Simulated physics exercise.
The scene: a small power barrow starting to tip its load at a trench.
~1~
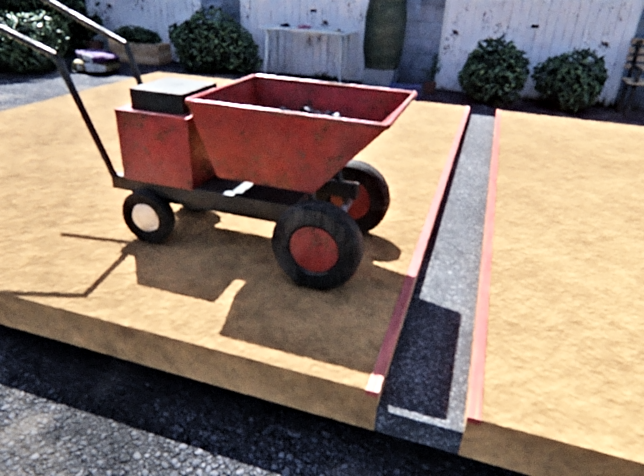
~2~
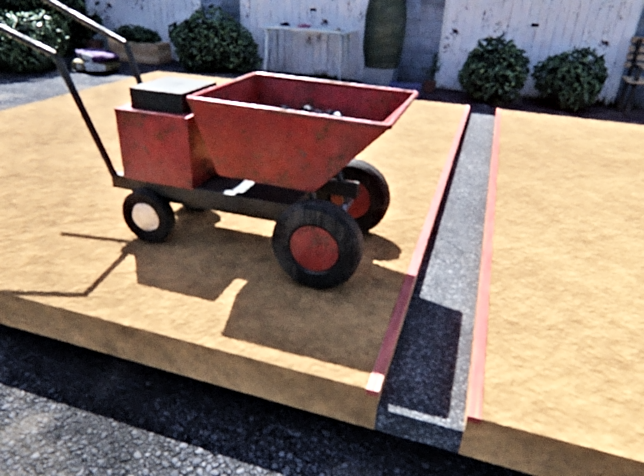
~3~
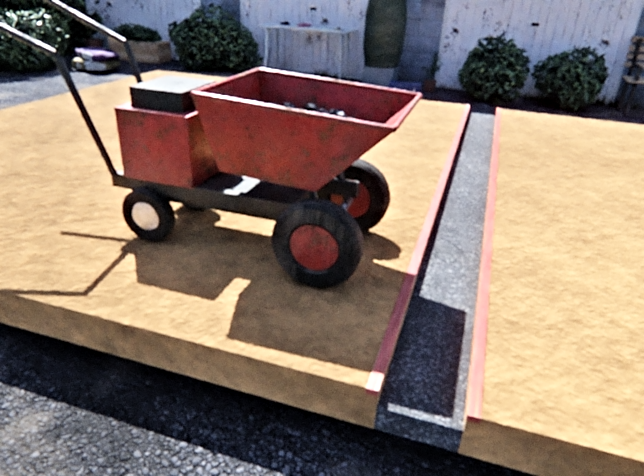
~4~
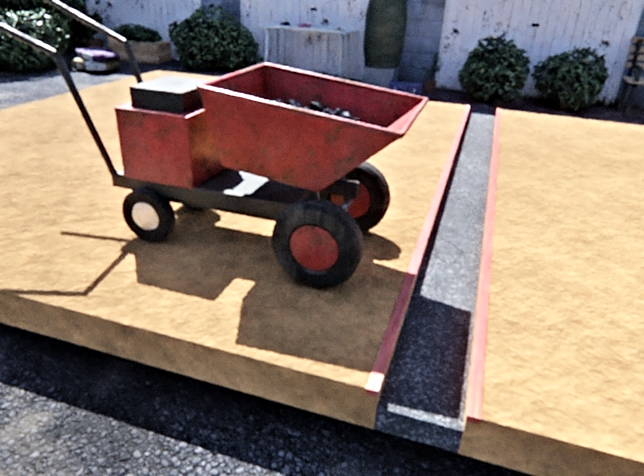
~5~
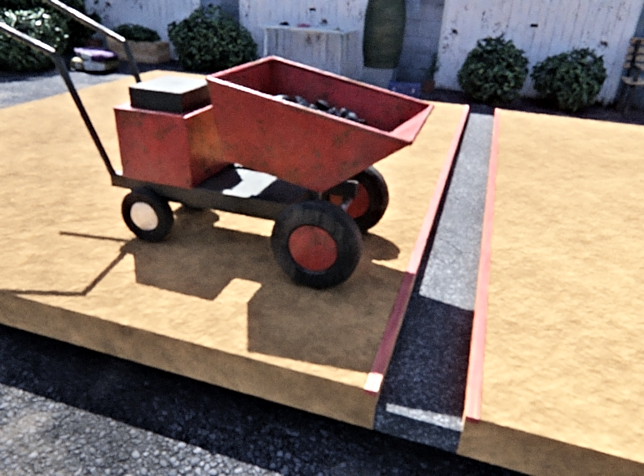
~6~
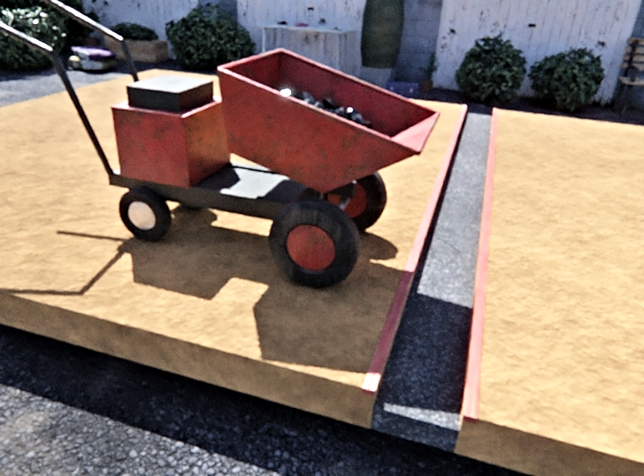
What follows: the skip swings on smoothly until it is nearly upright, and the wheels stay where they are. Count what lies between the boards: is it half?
In the trench: Under half.
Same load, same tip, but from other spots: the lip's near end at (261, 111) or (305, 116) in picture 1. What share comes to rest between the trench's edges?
Roughly 20 per cent, and 60 per cent.
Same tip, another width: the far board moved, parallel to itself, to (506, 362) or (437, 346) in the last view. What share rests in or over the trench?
The first gives 50 %, the second 0 %.
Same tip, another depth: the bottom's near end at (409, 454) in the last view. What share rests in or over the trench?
It comes to 50 per cent or so.
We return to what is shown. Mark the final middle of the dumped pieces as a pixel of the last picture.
Around (489, 281).
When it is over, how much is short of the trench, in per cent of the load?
Close to 0 per cent.
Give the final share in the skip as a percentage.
Near 30 %.
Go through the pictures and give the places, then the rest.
In the first picture, lip of the skip (387, 127), level; top of the load (292, 126), lumps of coal; first edge of the trench (391, 336); far edge (479, 357), the trench over half as wide as the skip, and shallow for its width.
In the second picture, lip of the skip (389, 127), level; top of the load (293, 124).
In the third picture, lip of the skip (394, 130), tipped barely; top of the load (296, 122).
In the fourth picture, lip of the skip (401, 135), tipped a little; top of the load (278, 119).
In the fifth picture, lip of the skip (410, 143), tipped a little; top of the load (284, 116).
In the sixth picture, lip of the skip (418, 153), tipped clearly; top of the load (283, 110); first edge of the trench (387, 334); far edge (475, 355).
Just after the last frame, skip tipped steeply; every one in the skip.
A moment on, skip tipped right over; the larger part in the skip; about a tenth in or heaped over the trench; about a tenth beyond it.
Further on, skip tipped right over; roughly a third in the skip; roughly a quarter in or heaped over the trench; roughly half beyond it.
When it is over, skip tipped right over; roughly a quarter in the skip; roughly a quarter in or heaped over the trench; roughly half beyond it.
